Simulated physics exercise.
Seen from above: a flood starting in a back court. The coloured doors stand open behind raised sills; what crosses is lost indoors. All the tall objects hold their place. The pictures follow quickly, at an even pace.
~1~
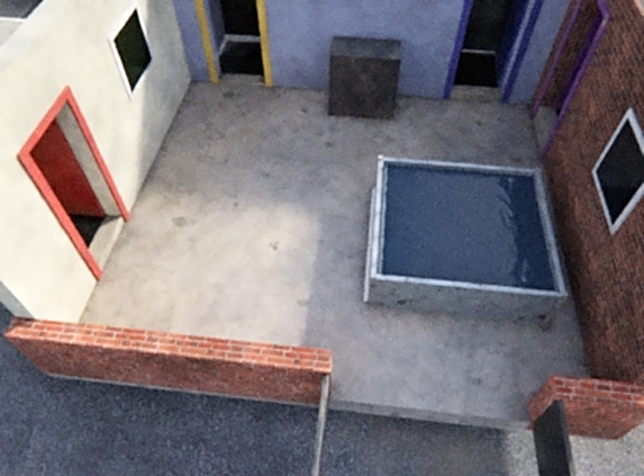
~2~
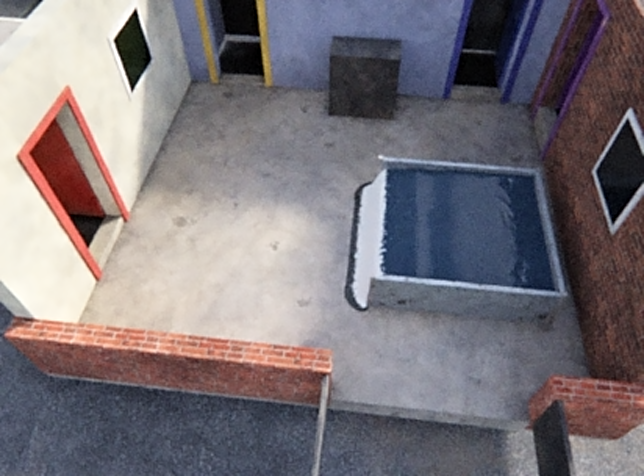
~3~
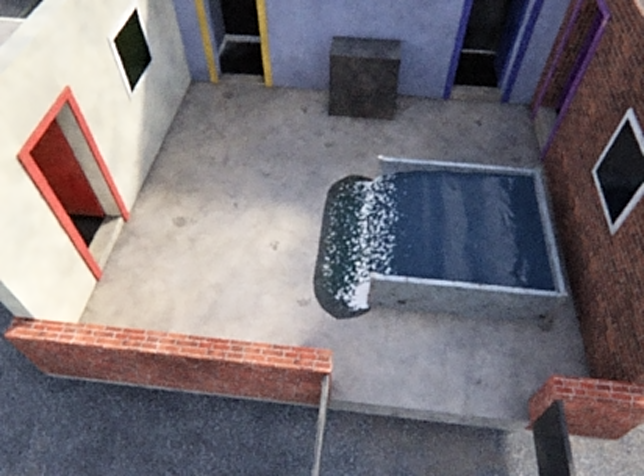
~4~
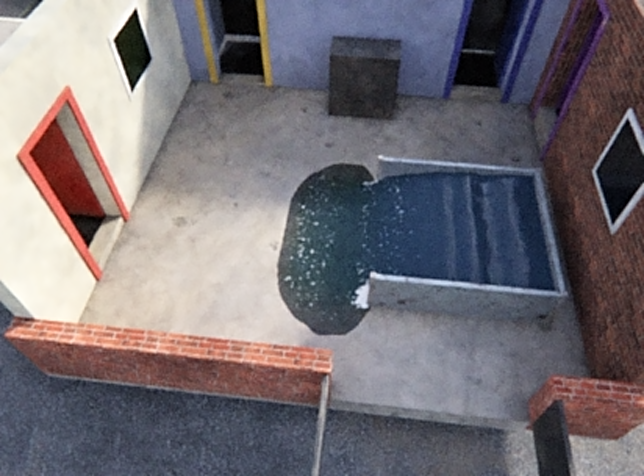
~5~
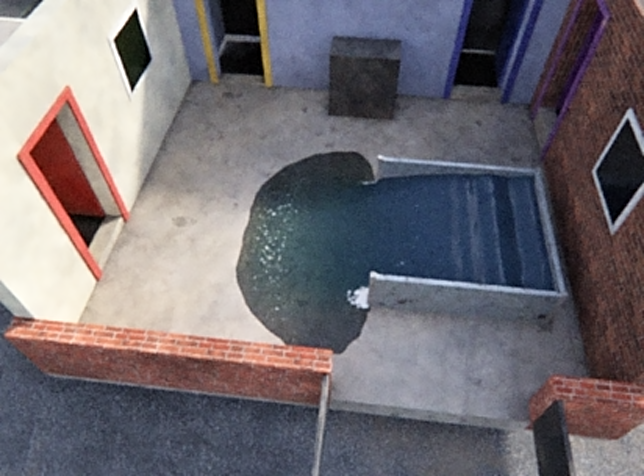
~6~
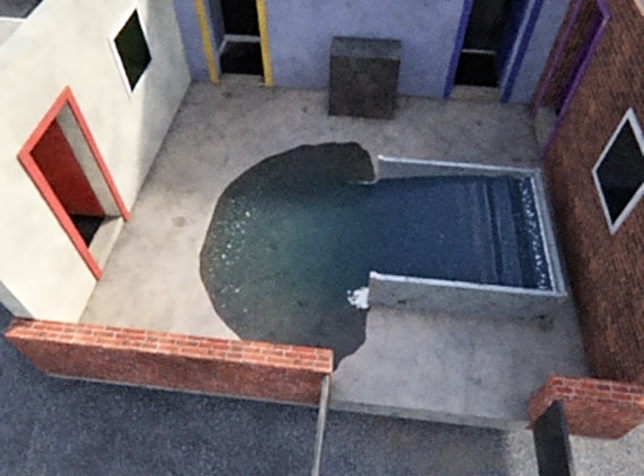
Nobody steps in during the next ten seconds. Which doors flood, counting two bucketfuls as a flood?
In the end: The red door lets in a lot; the purple door admits no more than that; the blue door admits no more than that; the yellow door lets in a lot.
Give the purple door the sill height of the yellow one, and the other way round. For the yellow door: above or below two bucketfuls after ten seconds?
Then: Yellow takes less.
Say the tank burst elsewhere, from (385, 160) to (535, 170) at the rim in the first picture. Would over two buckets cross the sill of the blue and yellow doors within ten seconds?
Then: Blue door lets more in; yellow door lets more in.
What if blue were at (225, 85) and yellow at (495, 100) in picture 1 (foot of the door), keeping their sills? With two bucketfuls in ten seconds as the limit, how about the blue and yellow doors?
My reading: The blue one lets more in, the yellow one stays under.
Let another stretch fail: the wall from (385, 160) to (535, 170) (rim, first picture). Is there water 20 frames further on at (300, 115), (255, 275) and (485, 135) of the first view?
As listed: Flooded, free of water, under water.
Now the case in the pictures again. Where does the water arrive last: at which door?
That is the purple one.
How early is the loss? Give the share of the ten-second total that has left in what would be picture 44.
Near 60 in a hundred.
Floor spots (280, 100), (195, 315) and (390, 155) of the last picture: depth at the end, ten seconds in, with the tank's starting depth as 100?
In that order: 14, 8 and 6 per cent.
A moment on, water covers 45 % of the floor; the red door under two buckets in, the purple door not reached, the blue door not reached, the yellow door not reached.
Next, water covers 55 % of the floor; the red door over two buckets in, the purple door not reached, the blue door not reached, the yellow door not reached.
Then, water covers 60 % of the floor; the red door far over two buckets in, the purple door not reached, the blue door not reached, the yellow door over two buckets in.
Later, water covers 75 % of the floor; the red door far over two buckets in, the purple door not reached, the blue door wet at the sill, nothing in, the yellow door far over two buckets in.
In the end, water covers 95 % of the floor; the red door far over two buckets in, the purple door wet at the sill, nothing in, the blue door wet at the sill, nothing in, the yellow door far over two buckets in.
